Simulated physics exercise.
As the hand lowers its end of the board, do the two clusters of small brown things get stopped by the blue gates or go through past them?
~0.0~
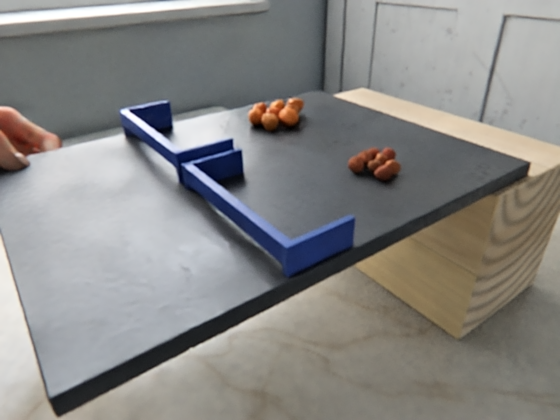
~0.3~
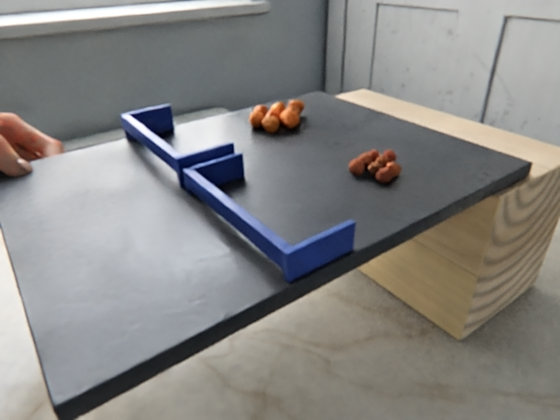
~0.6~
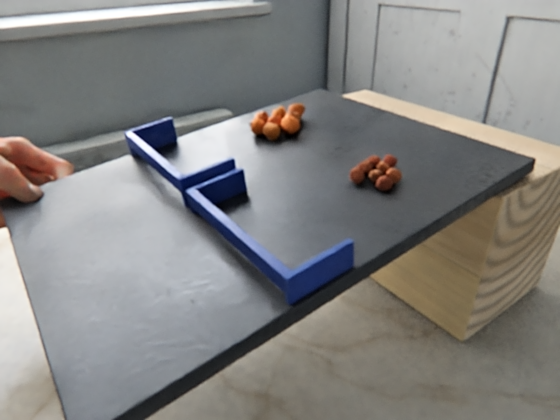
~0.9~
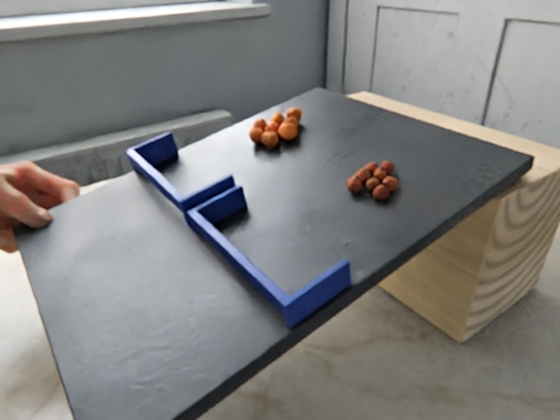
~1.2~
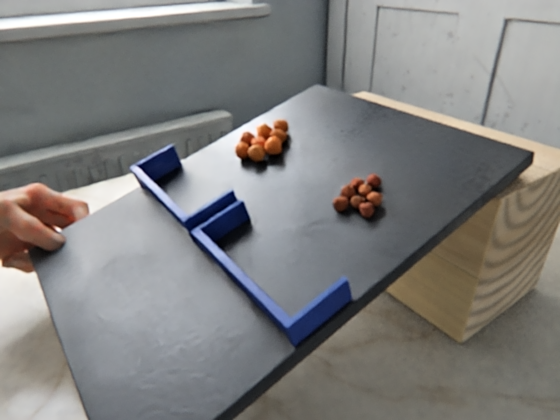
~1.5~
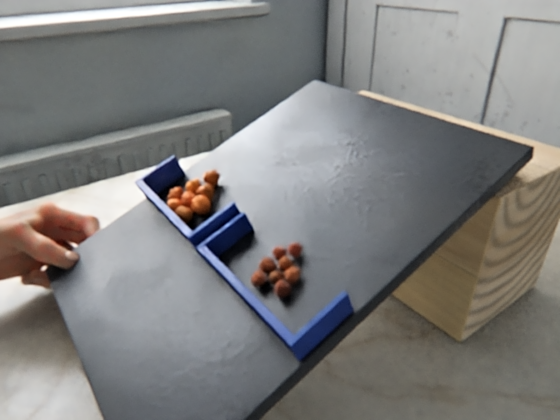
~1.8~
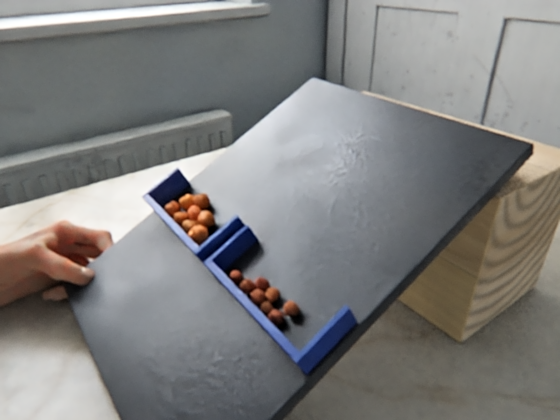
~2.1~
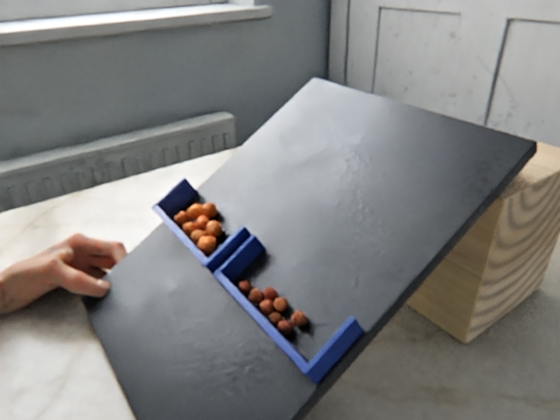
Both clusters are stopped by the blue gates. The near one and the far one each end up gathered behind their own gate.
On a board a hand lowers, two brown clusters run down and stop behind blue gates.
